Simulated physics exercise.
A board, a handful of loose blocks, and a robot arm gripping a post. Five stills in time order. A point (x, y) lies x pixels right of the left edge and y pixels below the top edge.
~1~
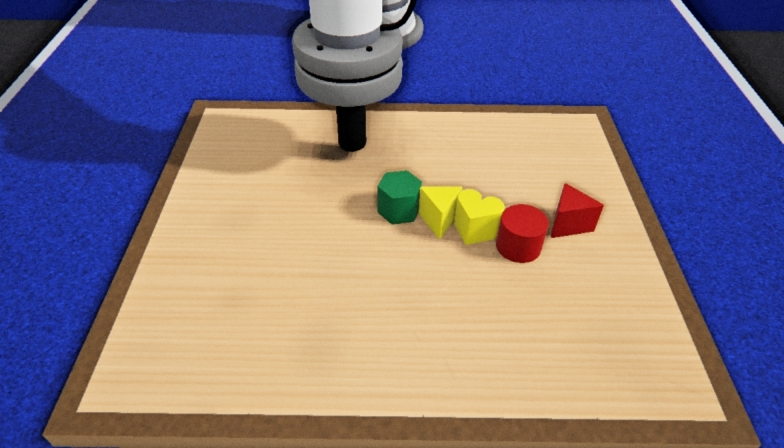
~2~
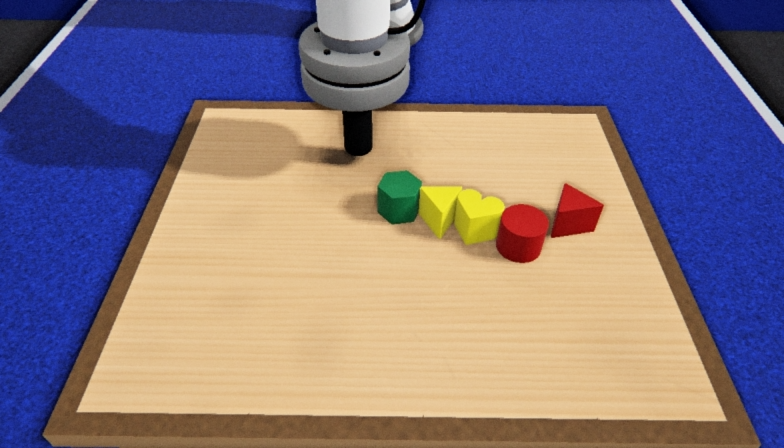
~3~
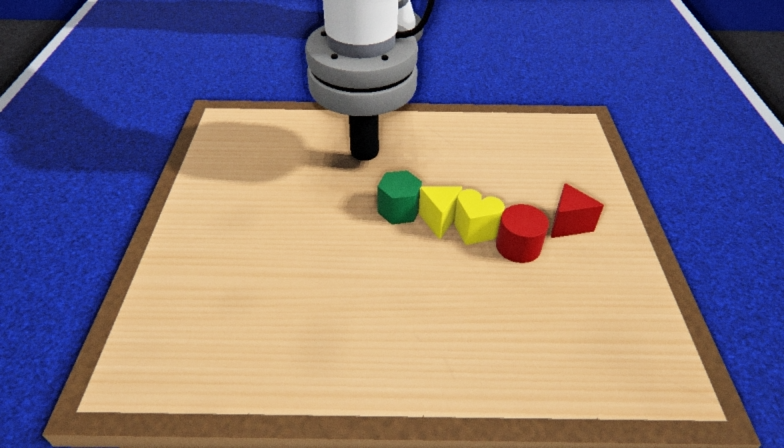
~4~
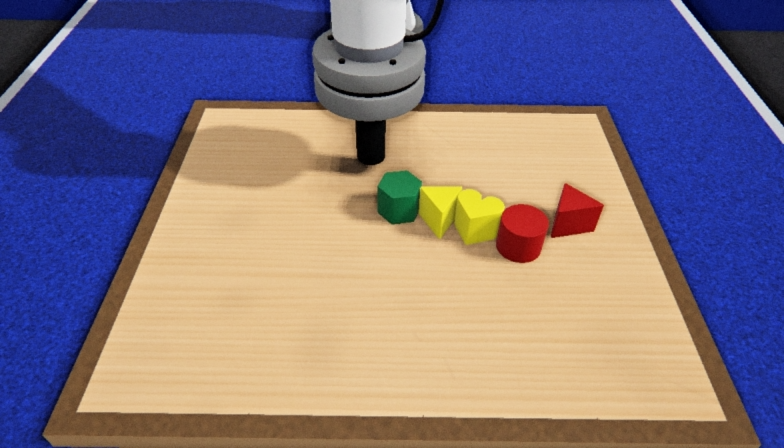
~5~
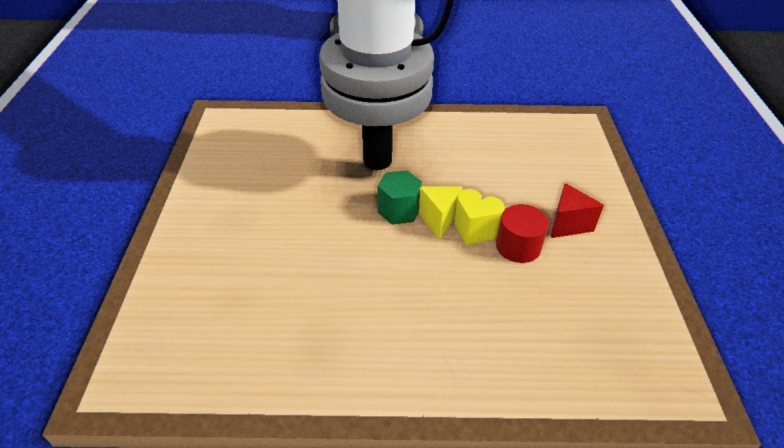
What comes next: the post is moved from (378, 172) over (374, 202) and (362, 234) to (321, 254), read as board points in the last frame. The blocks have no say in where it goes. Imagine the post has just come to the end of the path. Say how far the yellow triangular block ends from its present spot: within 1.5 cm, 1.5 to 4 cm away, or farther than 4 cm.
Displacement: Within 1.5 cm.
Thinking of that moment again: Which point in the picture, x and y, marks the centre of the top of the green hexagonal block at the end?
Expect it around (405, 206).
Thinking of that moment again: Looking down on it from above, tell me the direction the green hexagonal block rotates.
Spins counterclockwise.
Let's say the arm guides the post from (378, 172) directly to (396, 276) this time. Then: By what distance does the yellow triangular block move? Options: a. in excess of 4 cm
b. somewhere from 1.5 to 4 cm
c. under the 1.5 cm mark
The correct letter is b.
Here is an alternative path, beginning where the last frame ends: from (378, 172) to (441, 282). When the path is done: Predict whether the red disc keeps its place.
It sits in its place.
The first path, step by step. One third of the way, post (374, 192); green hexagonal block (402, 193); yellow triangular block (447, 196), turned 20° anticlockwise.
Two thirds of the way, post (362, 224); green hexagonal block (405, 206), turned 50° anticlockwise; yellow triangular block (449, 197), turned 35° anticlockwise; yellow heart block (481, 202).
At the end, post (320, 244); green hexagonal block (405, 206), turned 50° anticlockwise; yellow triangular block (449, 197), turned 35° anticlockwise; yellow heart block (481, 202).
